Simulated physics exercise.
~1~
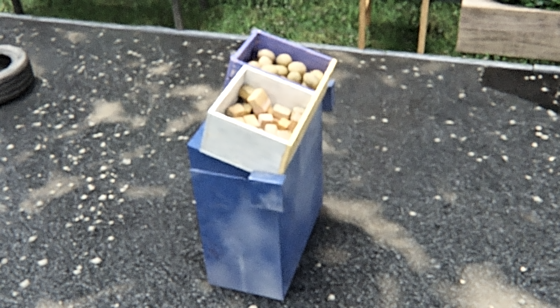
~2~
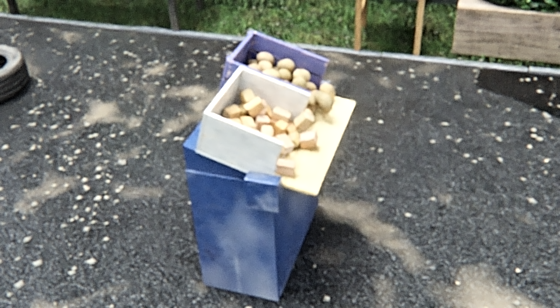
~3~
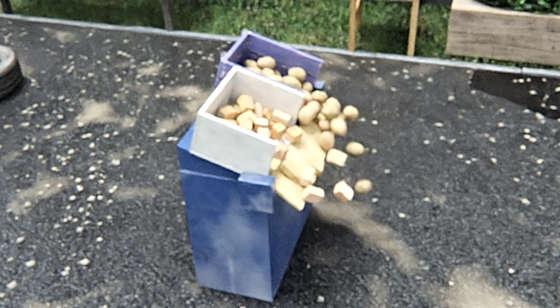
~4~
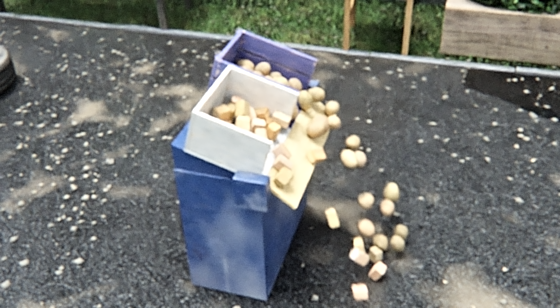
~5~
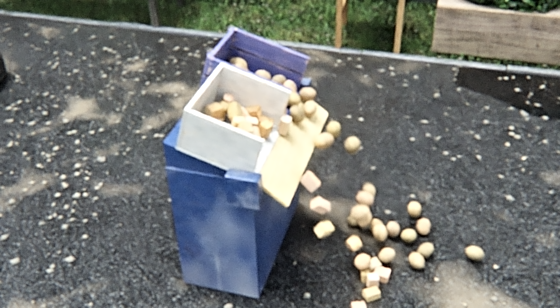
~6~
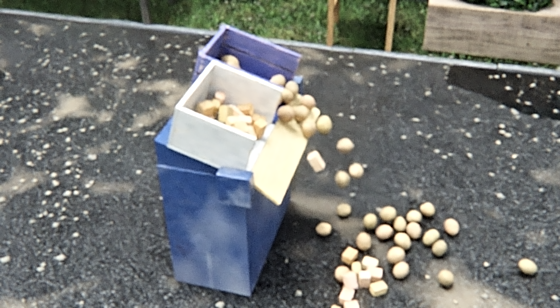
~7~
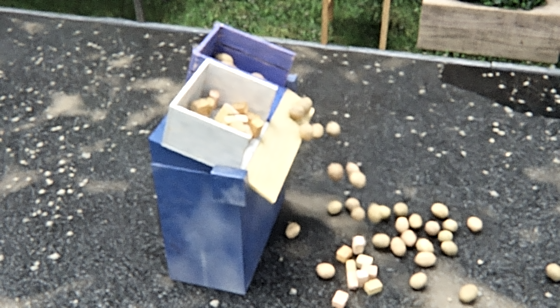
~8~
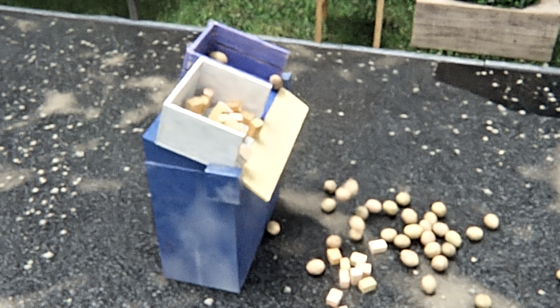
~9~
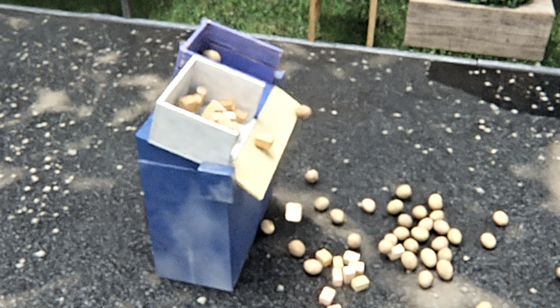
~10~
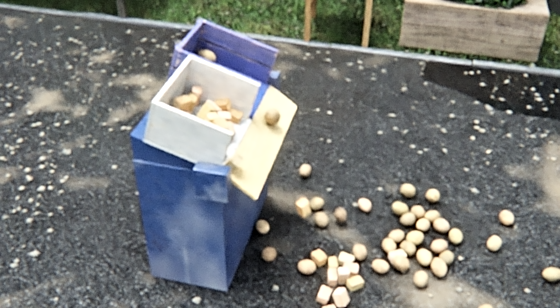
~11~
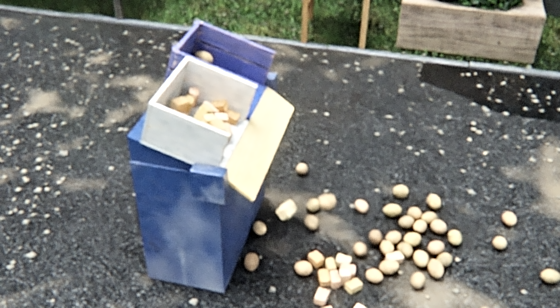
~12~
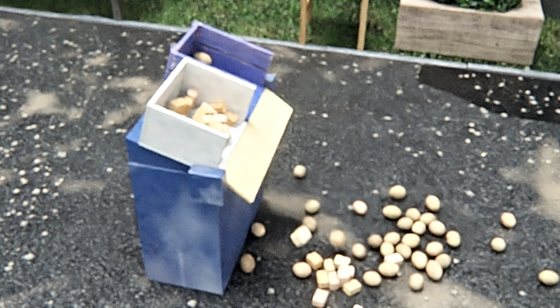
A blue stand held two tilted open boxes, one purple-blue with potatoes and one white with wooden blocks, until a flap dropped and pieces tumbled right onto the ground, leaving the farther box nearly empty and many blocks still in the white one.
